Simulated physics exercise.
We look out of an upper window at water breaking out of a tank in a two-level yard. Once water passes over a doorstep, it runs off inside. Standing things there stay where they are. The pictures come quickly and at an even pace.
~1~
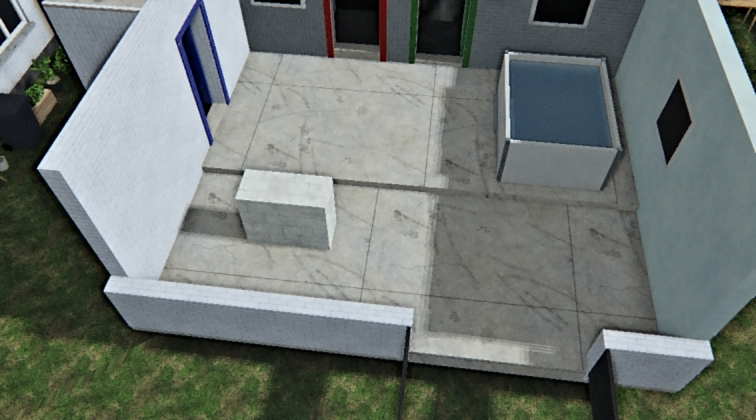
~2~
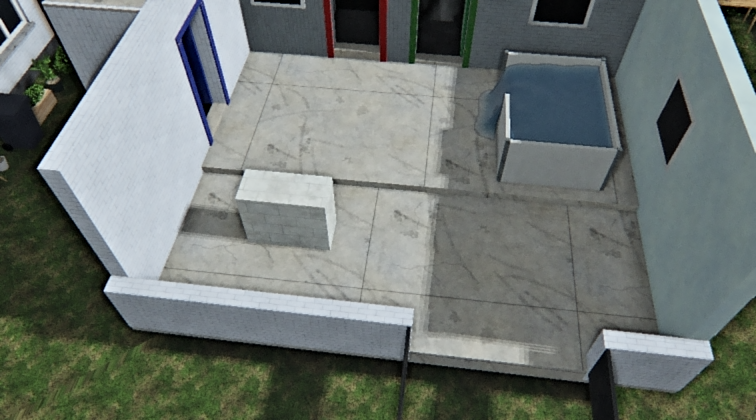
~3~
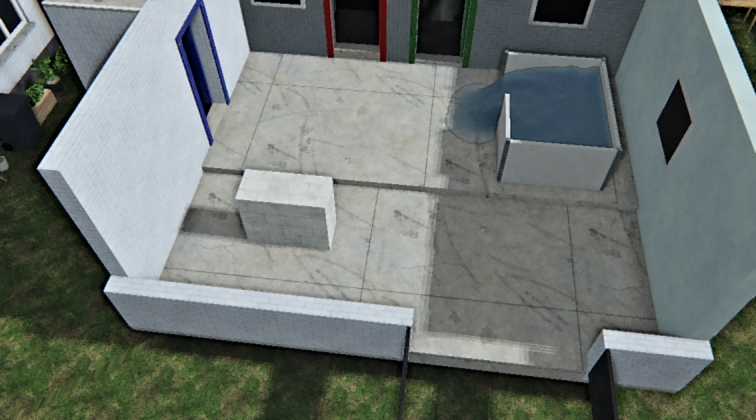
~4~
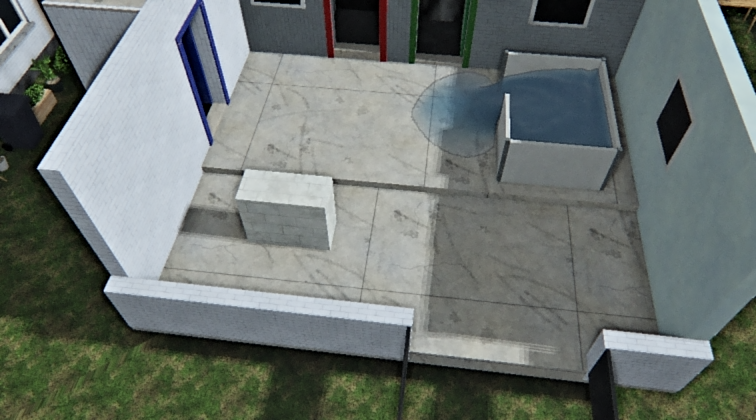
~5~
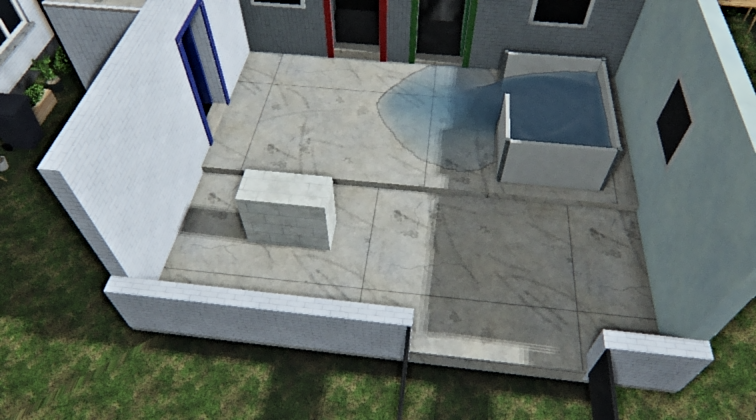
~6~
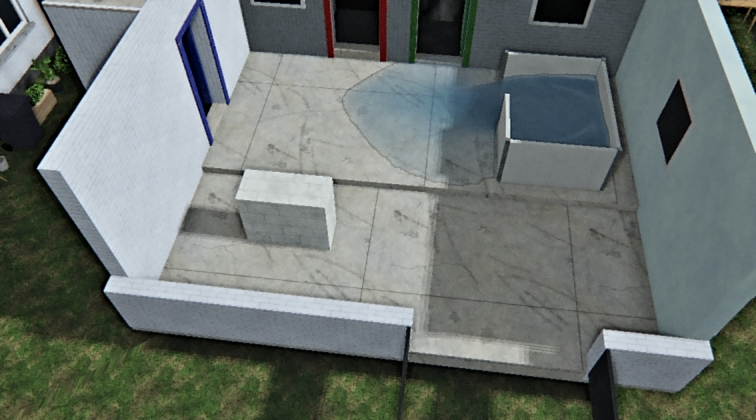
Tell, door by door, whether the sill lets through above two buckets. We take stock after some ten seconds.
The red door will not count as flooded; the green door will count as flooded; the blue door will count as flooded.
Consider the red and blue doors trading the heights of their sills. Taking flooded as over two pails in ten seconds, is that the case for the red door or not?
The red door is overwhelmed.
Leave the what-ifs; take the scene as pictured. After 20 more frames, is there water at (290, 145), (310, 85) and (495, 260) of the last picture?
First spot soaked, second soaked, third not wet.
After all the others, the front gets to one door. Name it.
It's the one in blue.
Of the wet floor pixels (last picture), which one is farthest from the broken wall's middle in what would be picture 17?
Pixel estimate: (191, 205).
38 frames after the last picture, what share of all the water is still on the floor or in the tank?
About 86 per cent.
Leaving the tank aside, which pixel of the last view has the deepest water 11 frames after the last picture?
Somewhere close to (255, 64).
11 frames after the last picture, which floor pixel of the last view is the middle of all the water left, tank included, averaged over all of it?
The water's centre sits above (431, 119).
A moment on, water covers 40 % of the floor; the red door wet at the sill, nothing in, the green door over two buckets in, the blue door not reached.
Next, water covers 45 % of the floor; the red door wet at the sill, nothing in, the green door far over two buckets in, the blue door over two buckets in.
Then, water covers 50 % of the floor; the red door wet at the sill, nothing in, the green door far over two buckets in, the blue door far over two buckets in.
Later, water covers 65 % of the floor; the red door wet at the sill, nothing in, the green door far over two buckets in, the blue door far over two buckets in.
In the end, water covers 85 % of the floor; the red door wet at the sill, nothing in, the green door far over two buckets in, the blue door far over two buckets in.
